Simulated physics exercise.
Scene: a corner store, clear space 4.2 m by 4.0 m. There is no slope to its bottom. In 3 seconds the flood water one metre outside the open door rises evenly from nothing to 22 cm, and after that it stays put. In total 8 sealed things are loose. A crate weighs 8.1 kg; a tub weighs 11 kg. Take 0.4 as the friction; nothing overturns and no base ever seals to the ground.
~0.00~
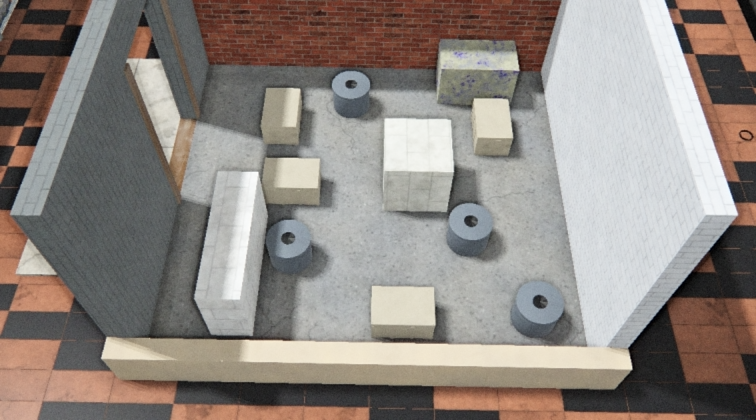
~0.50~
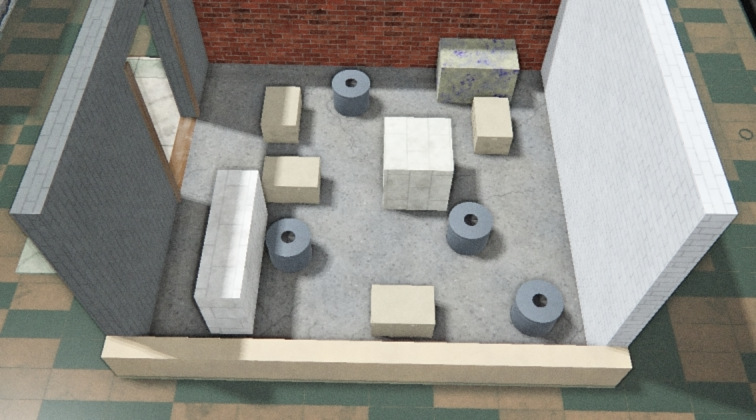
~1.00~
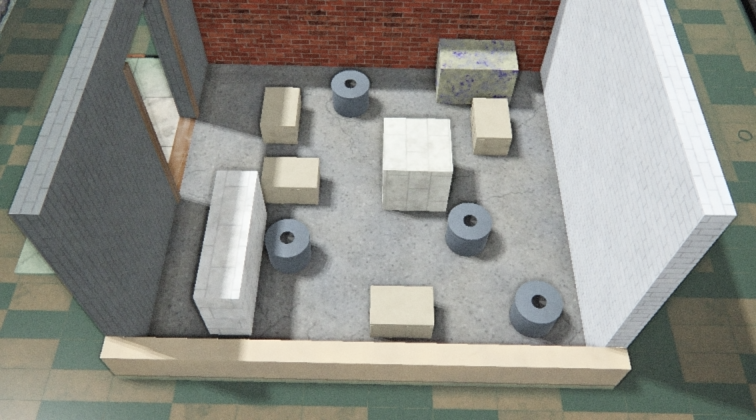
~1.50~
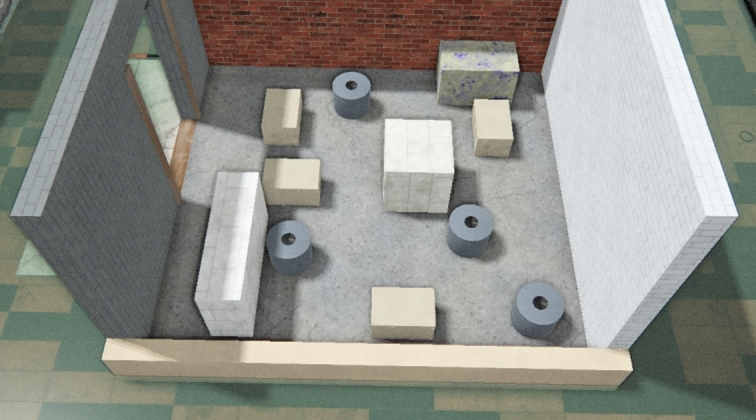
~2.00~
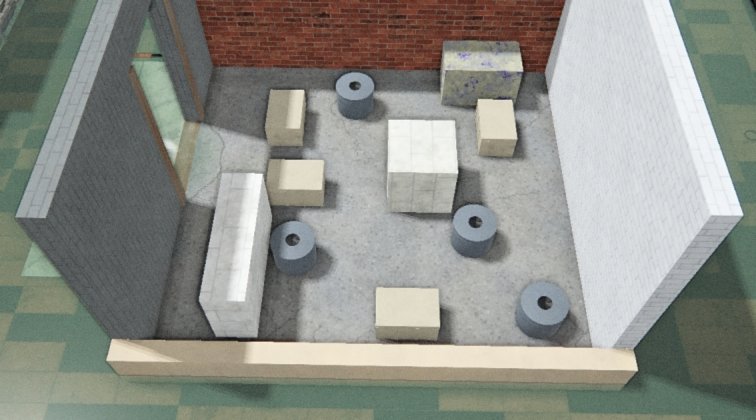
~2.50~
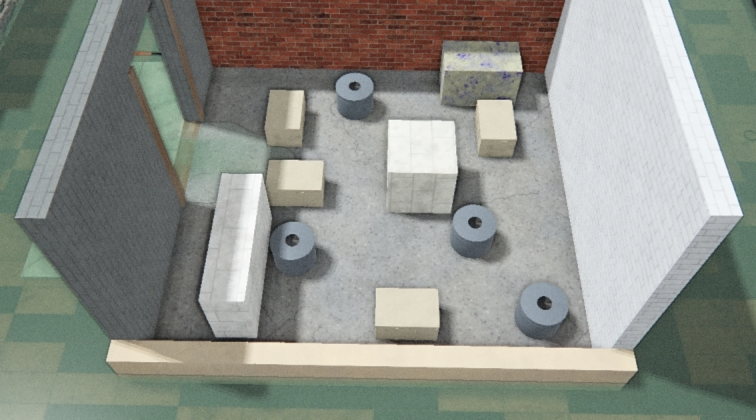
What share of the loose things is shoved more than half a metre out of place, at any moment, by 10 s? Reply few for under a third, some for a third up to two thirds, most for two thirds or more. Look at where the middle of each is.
Some.
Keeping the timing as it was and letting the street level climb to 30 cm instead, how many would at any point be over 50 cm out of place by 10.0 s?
In that case the number is 6.
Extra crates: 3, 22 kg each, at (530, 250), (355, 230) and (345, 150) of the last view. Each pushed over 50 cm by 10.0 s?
Result, in listed order: Not exceeded / exceeded / exceeded.
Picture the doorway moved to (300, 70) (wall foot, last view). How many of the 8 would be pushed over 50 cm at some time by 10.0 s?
Then 5 of them would.
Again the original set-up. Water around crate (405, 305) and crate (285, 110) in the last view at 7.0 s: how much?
Some 4 cm at the first, some 12 cm at the second.
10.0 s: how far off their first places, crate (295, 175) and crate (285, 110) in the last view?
They sit 120 cm and 200 cm away, in the order given.
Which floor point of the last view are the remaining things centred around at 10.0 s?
I'd put it close to (436, 257) in the last view.
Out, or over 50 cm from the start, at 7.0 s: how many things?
The number I get is 4.
After 3.5 s 0 of 8 are over 50 cm from their spots; 0 afloat.
After 4.5 s 2 of 8 are over 50 cm from their spots; 2 afloat.
After 7.0 s 4 of 8 are over 50 cm from their spots; 2 afloat.
After 10.0 s 4 of 8 are over 50 cm from their spots, and 4 have been at some point; 6 afloat.
